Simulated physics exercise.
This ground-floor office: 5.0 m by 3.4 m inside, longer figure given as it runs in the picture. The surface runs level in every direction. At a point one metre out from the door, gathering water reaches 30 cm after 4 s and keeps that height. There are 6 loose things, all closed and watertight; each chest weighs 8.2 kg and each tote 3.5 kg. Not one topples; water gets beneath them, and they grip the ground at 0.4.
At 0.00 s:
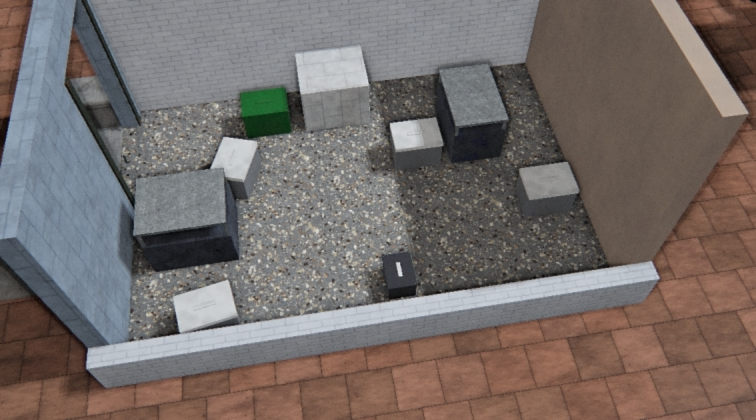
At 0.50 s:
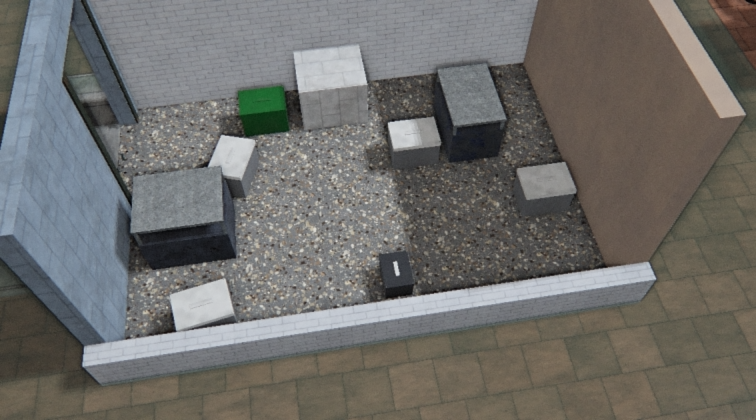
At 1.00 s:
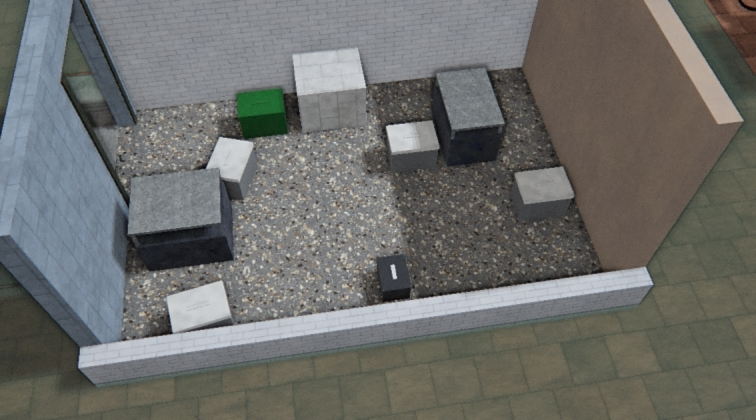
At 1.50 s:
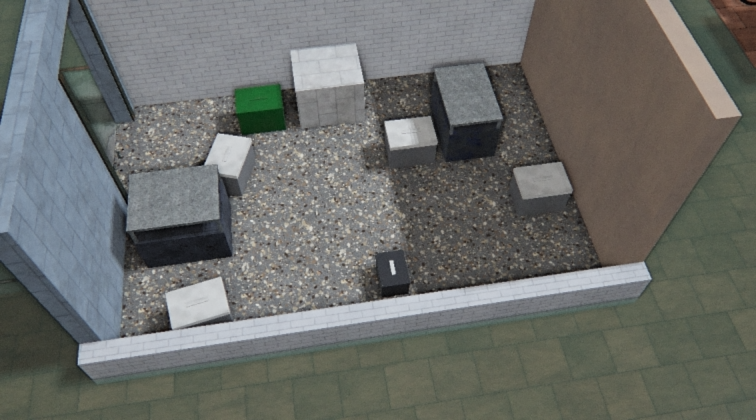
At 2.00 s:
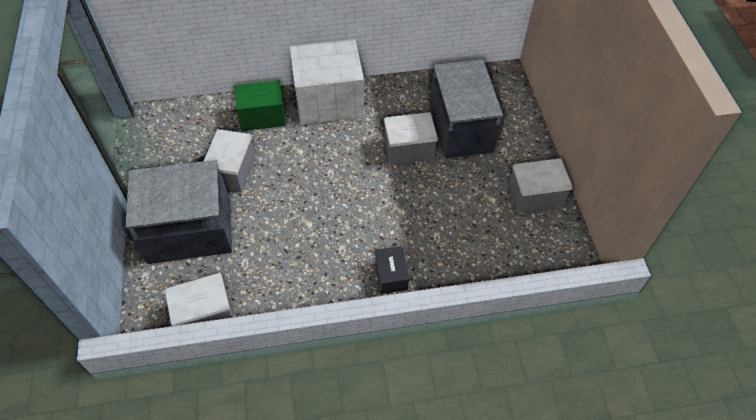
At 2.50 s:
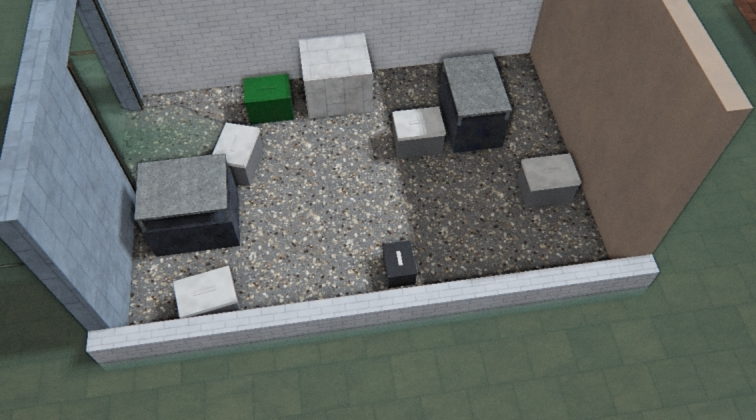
The clip opens on a roofless room seen from above, its speckled floor holding a green chest and pale and dark blocks, with reddish paving outside. Greenish water clouds over the paving, then seeps in at the left and spreads across the back left corner, while the objects stay put.
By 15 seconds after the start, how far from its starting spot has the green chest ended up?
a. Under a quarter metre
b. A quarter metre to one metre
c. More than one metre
More than one metre (c).
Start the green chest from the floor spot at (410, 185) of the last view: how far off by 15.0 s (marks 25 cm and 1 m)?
Short answer, it is taken a long way.
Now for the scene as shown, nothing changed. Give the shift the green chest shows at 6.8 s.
Some 350 cm from the start.
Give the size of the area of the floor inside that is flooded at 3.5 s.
Somewhere around 3.5 m2, roughly.
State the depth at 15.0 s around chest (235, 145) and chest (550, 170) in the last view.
First about 22 cm, second about 23 cm.
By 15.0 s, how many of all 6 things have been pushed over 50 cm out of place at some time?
The count comes to 6.
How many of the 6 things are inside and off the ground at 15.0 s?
The number is 6.
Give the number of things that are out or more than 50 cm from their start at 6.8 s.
3 of them.
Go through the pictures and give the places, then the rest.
The first picture shows the green chest at (264, 102) rests on the ground; 0.0 m2 under water; 0 of 6 have shifted.
The second picture shows the green chest at (262, 100) rests on the ground; water covers 0.0 m2; 0 of 6 have shifted.
The third picture shows the green chest at (260, 102), on the bottom; 0.0 m2 under water; 0 of 6 have shifted.
The fourth picture shows the green chest at (258, 99) rests on the ground; 0.0 m2 under water; 0 of 6 have shifted.
The fifth picture shows the green chest at (258, 95), on the bottom; 0.3 m2 under water; 0 of 6 have shifted.
The sixth picture shows the green chest at (267, 88), on the bottom; water covers 1.0 m2; 0 of 6 have shifted.
After 3.5 s the green chest is near (281, 84), 0.2 m from its start, aground; 0 afloat.
After 6.8 s the green chest is near (552, 208), 3.6 m from its start, afloat; 4 afloat.
After 11.0 s the green chest is near (537, 70), 3.2 m from its start, afloat; 6 afloat.
After 15.0 s the green chest is near (407, 86), 1.7 m from its start, afloat; 6 afloat.
